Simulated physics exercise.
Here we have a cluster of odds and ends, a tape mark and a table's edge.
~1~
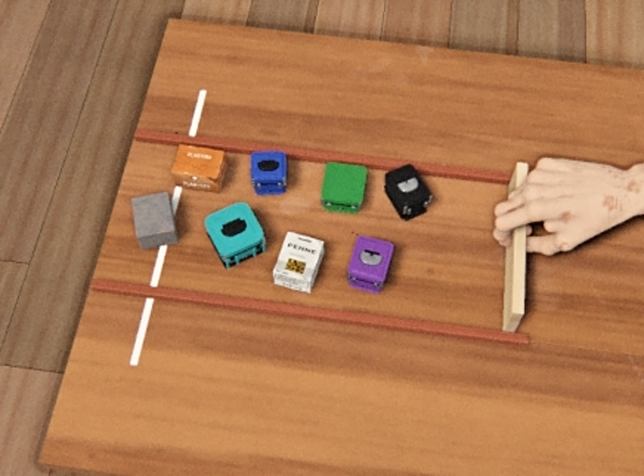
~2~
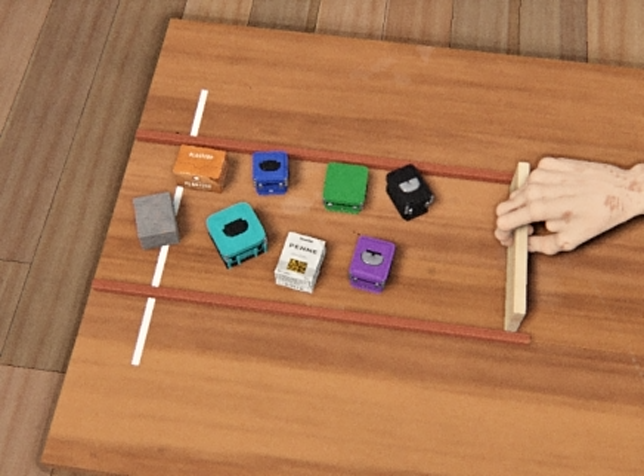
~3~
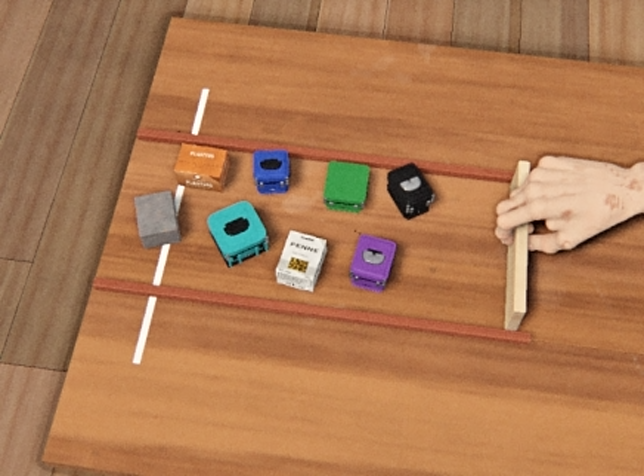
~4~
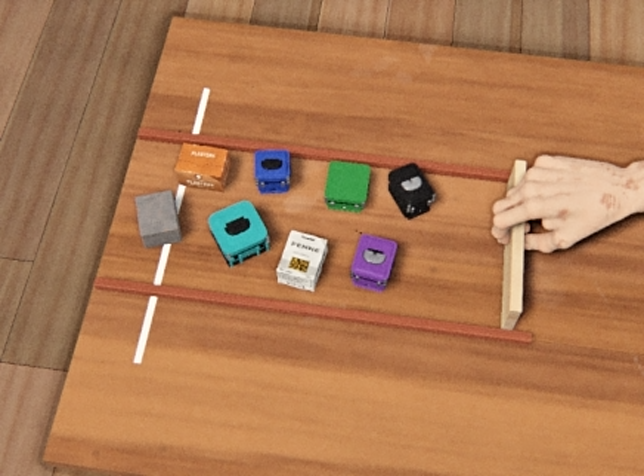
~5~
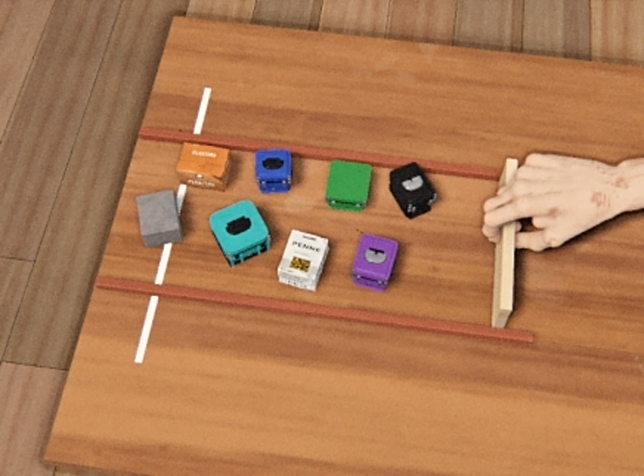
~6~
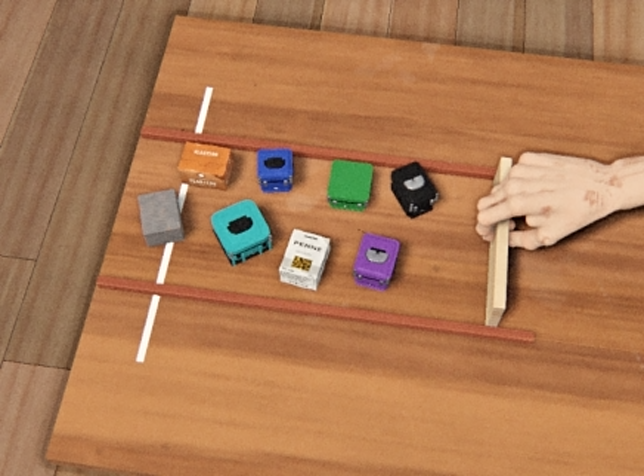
A hand slid an upright wooden board slightly left between two reddish strips on a wooden table, while the scattered small colourful cases and boxes near the white tape line stayed where they were.
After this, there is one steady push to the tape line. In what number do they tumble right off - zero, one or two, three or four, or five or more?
Three or four tumble off.
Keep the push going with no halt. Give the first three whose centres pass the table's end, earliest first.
Sequence: Grey block, orange box, blue case.
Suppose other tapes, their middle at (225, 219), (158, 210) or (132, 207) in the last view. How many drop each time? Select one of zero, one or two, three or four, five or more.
Either one or two; five or more; more than four.
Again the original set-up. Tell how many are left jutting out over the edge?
You'd get 2.
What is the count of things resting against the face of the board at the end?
The number is 2.
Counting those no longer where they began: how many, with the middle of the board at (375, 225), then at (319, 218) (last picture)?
Note: First position 3; second position 7.
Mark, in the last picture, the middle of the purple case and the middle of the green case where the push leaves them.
They end up close to (150, 238) and (139, 159).
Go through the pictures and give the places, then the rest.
In the first frame, grey block (155, 221); orange box (200, 169); turquoise case (235, 235); board (516, 246); tape (172, 216).
In the second frame, orange box (201, 169); blue case (271, 174).
In the third frame, turquoise case (238, 234); green case (346, 187).
In the fourth frame, grey block (159, 219); black case (410, 191).
In the fifth frame, orange box (205, 167); purple case (375, 263).
In the sixth frame, grey block (161, 218); orange box (206, 166); turquoise case (241, 232); board (499, 241); tape (178, 213).
Early on, none off yet; grey block at rest near (161, 218); orange box at rest near (206, 166); turquoise case at rest near (241, 232).
A while later, none off yet; grey block at rest near (161, 218); orange box travelled a little near (189, 165); turquoise case travelled about its own width near (204, 222).
Further along, one off so far; grey block on its side near (97, 217); orange box leaning well over near (107, 167); turquoise case travelled well along near (136, 203).
Finally, the number that fall off is three or four; lost, blue case, turquoise case, orange box and grey block.
